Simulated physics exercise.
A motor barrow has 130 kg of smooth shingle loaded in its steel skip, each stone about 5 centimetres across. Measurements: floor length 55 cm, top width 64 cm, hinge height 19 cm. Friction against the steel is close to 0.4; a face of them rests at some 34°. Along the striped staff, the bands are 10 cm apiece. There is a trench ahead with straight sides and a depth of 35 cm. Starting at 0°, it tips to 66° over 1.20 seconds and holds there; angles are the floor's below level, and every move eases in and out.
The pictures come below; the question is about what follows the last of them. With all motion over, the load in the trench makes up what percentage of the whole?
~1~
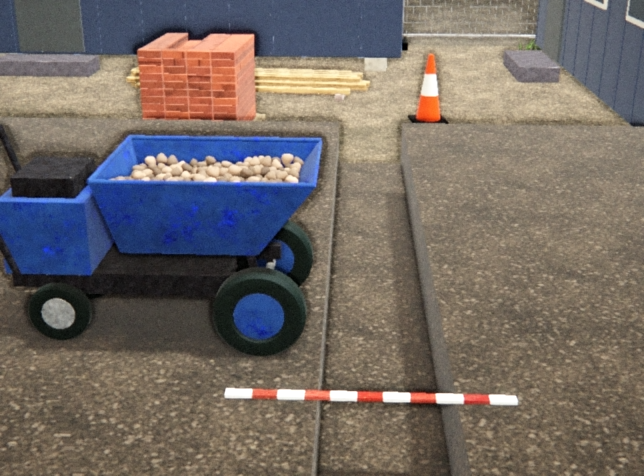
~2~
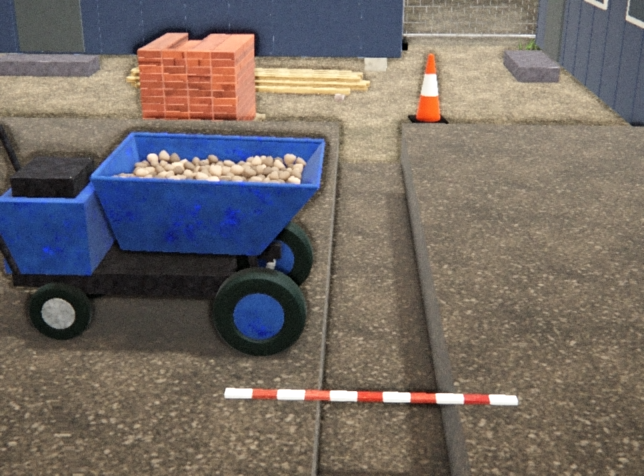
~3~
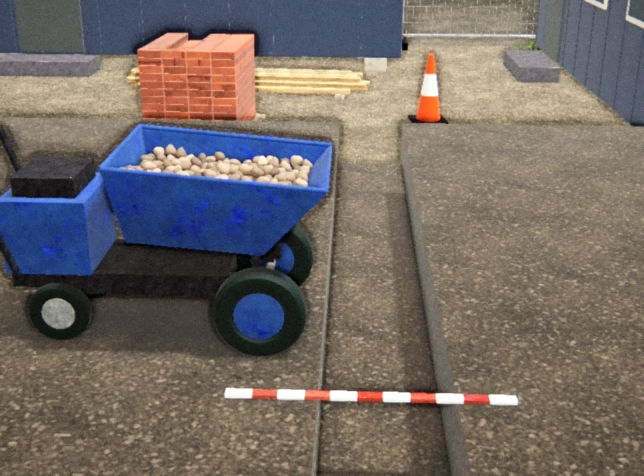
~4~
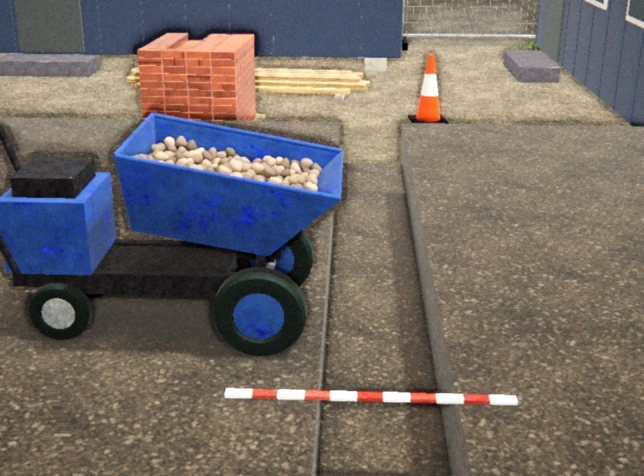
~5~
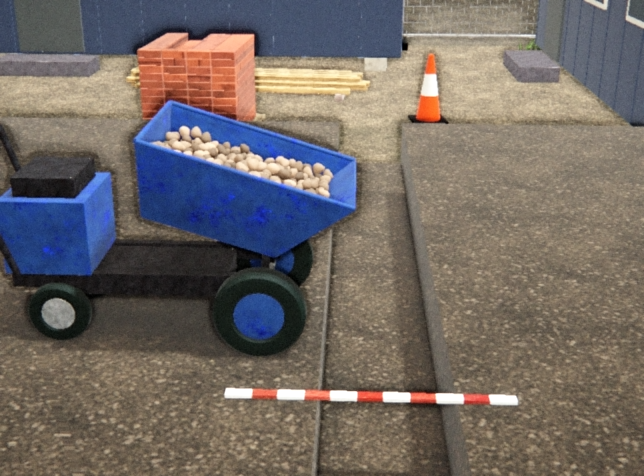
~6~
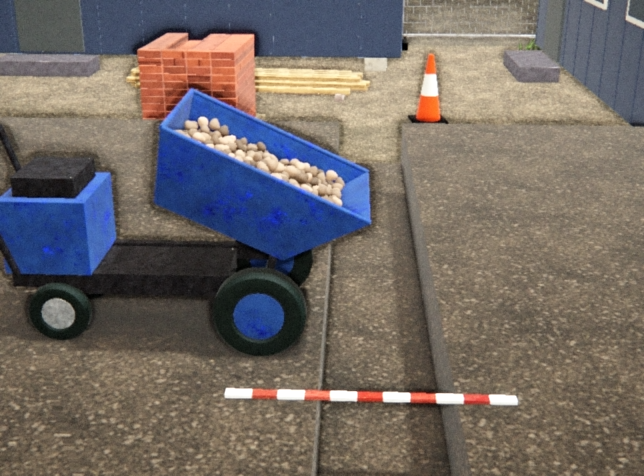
It makes up about 55 percent of the whole load.
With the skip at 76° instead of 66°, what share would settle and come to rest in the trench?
It would be near 55 per cent.
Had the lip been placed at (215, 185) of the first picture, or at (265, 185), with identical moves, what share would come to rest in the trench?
100 and 95 %.
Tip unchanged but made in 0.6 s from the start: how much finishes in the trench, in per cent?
About 40%.
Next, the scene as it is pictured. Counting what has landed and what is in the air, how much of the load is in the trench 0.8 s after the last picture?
By then, around 15 percent.
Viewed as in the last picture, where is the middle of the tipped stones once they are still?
At about pixel (434, 369) in the last view.
Then, 0.4 s after the last picture the floor is at 56°, 100 % in the skip; the foremost stones are at (399, 262).
Then, 0.8 s after the last picture the floor is at 66°, 67 % in the skip, 14 % in the trench, 20 % past the trench; the foremost stones are at (508, 323).
Then, 1.1 s after the last picture the floor is at 66°, 32 % in the skip, 23 % in the trench, 45 % past the trench; the foremost stones are at (616, 321).
Then, 3.1 s after the last picture the floor is at 66°, 0 % in the skip, 55 % in the trench, 45 % past the trench; the foremost stones are past the picture's edge.
